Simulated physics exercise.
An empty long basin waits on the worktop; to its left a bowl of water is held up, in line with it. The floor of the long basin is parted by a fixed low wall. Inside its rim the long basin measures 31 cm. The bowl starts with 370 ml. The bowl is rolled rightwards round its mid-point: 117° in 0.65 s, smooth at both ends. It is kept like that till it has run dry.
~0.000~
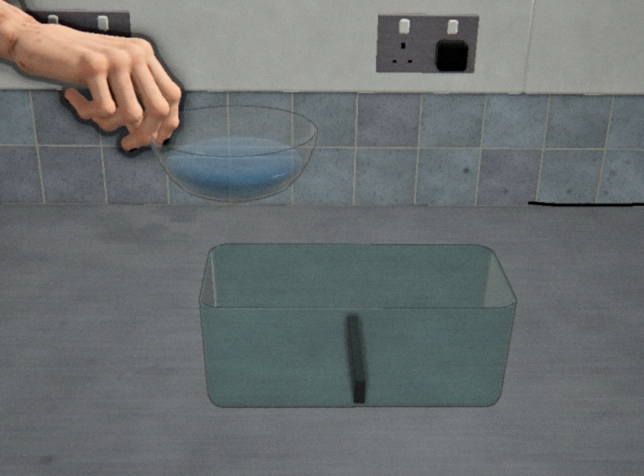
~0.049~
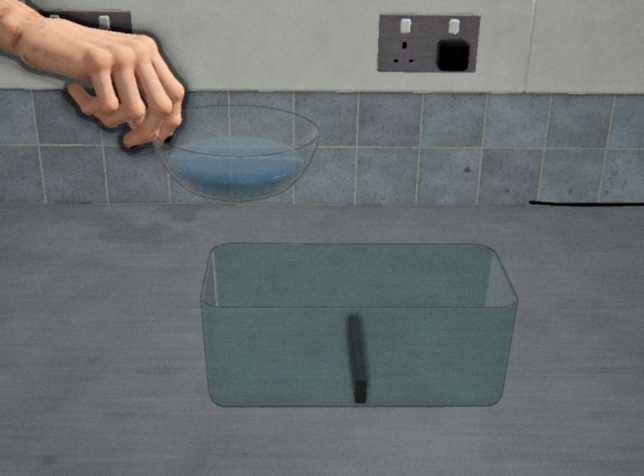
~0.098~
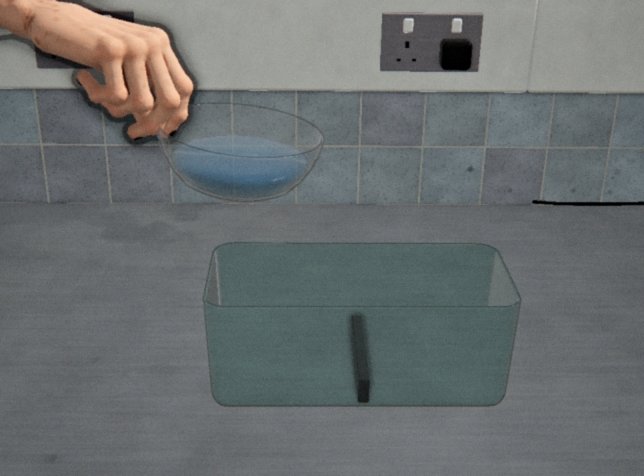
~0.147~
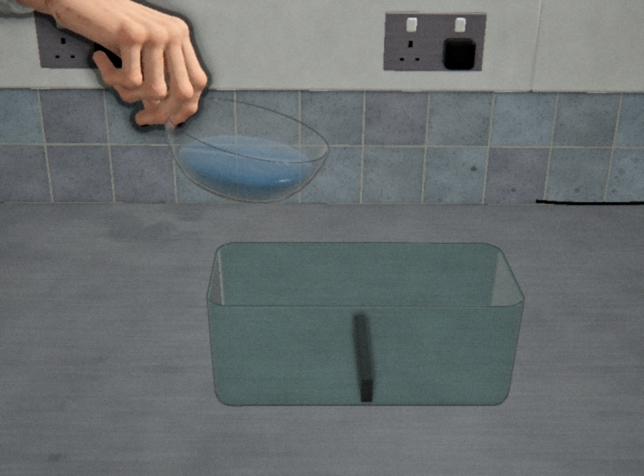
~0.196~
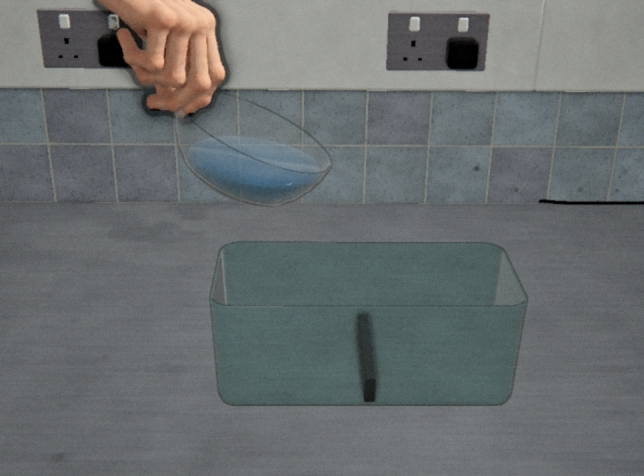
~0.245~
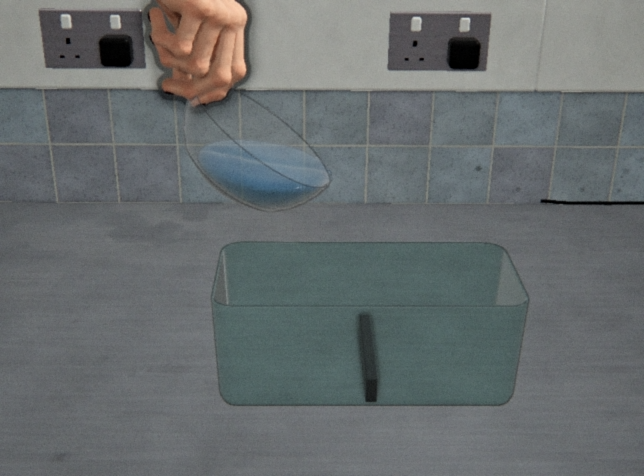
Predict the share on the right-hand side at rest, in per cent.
About 36 per cent.
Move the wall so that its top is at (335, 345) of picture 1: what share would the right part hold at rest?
In that case some 65 per cent.
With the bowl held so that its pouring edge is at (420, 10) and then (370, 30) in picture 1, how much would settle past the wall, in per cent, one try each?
In turn about 70 and 70 per cent.
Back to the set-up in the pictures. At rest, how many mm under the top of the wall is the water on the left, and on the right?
Some 18 mm on the left and 22 mm on the right.
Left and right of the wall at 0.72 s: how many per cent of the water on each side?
Left about 62, right about 36.
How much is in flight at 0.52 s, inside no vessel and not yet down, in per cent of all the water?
About 16 per cent.
By 0.52 s the tilt is 105° and 2 per cent is still to pour, 54 is left of the wall and 29 right of it.
By 0.72 s the tilt is 117° and 0 per cent is still to pour, 62 is left of the wall and 36 right of it.
By 0.92 s the tilt is 117° and 0 per cent is still to pour, 62 is left of the wall and 36 right of it.
By 1.15 s the tilt is 117° and 0 per cent is still to pour, 62 is left of the wall and 36 right of it.
At rest 62 per cent lies left of the wall, 36 right of it and 2 outside.
